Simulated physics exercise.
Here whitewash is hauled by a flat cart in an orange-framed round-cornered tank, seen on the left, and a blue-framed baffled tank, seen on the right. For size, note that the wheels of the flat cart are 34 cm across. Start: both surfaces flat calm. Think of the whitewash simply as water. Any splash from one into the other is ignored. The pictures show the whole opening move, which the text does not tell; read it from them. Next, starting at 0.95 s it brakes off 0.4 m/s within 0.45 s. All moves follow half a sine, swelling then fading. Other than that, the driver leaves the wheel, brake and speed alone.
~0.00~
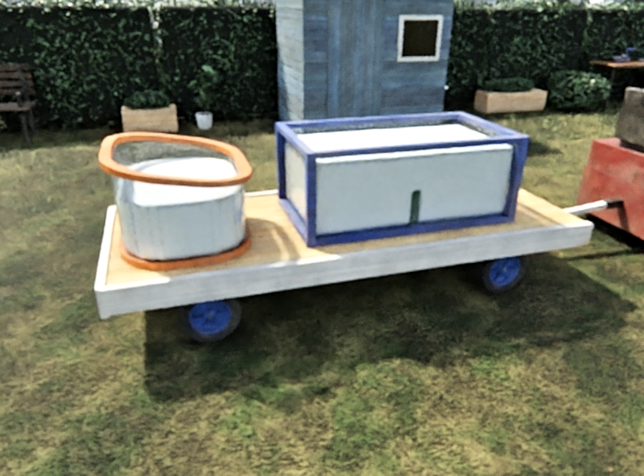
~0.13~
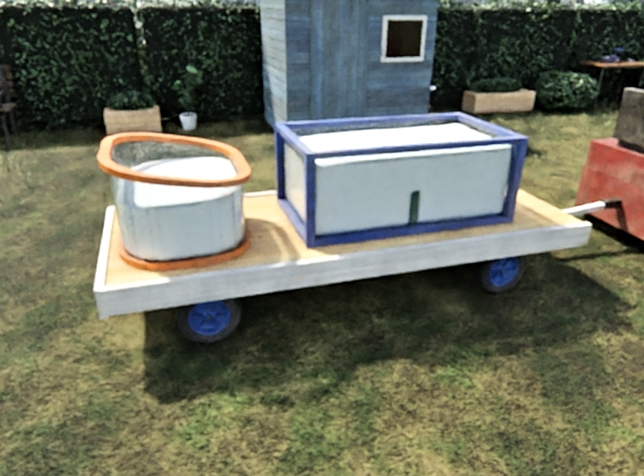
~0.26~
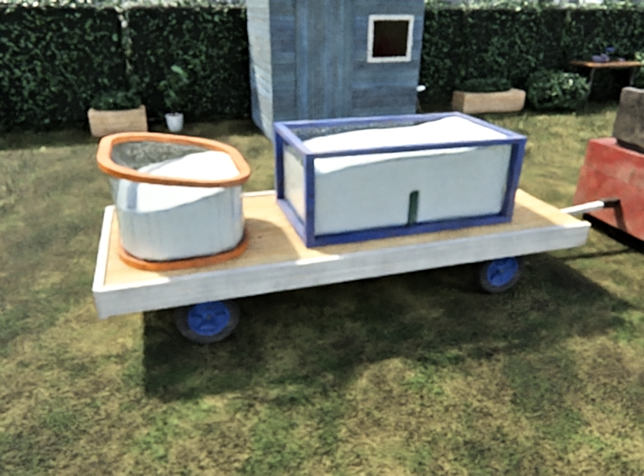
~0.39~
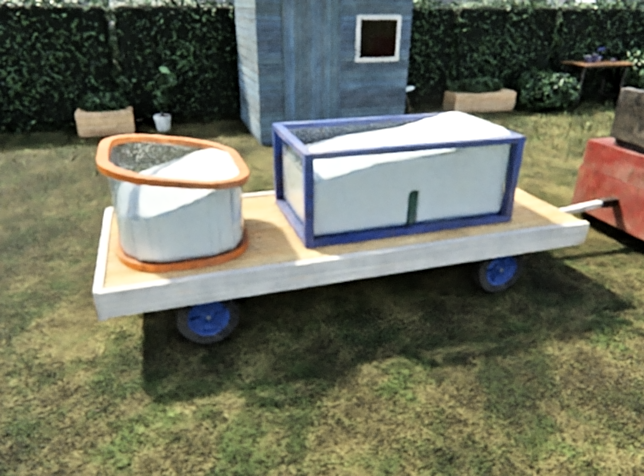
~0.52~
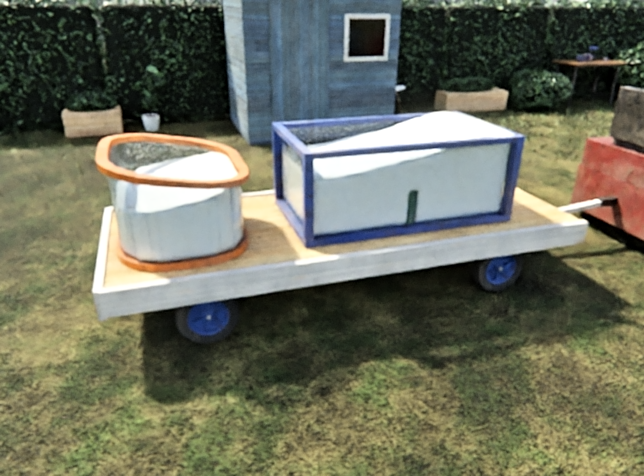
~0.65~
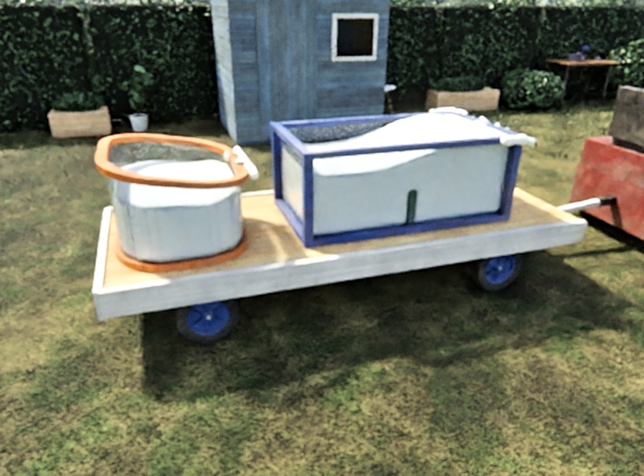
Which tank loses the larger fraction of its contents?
The leftmost one.
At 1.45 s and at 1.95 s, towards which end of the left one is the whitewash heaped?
First at the forward end, then at the rear end.
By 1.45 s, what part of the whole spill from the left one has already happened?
By then about 10 per cent is out.
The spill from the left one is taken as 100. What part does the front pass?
Share: Near 100%.
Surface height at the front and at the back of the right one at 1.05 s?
Approx. 42 cm front, approx. 42 cm back.
After 1.05 s the left one has lost nothing (front 29 cm, back 32 cm); the right one has lost nothing (front 41 cm, back 42 cm).
After 1.45 s the left one has lost nothing (front 37 cm, back 23 cm); the right one has lost 1 per cent, over the front (front 42 cm, back 42 cm).
After 1.95 s the left one has lost 2 per cent, over the front (front 25 cm, back 35 cm); the right one has lost 1 per cent, over the front (front 49 cm, back 37 cm).
After 4.39 s the left one has lost 2 per cent, over the front; the right one has lost 1 per cent, over the front.
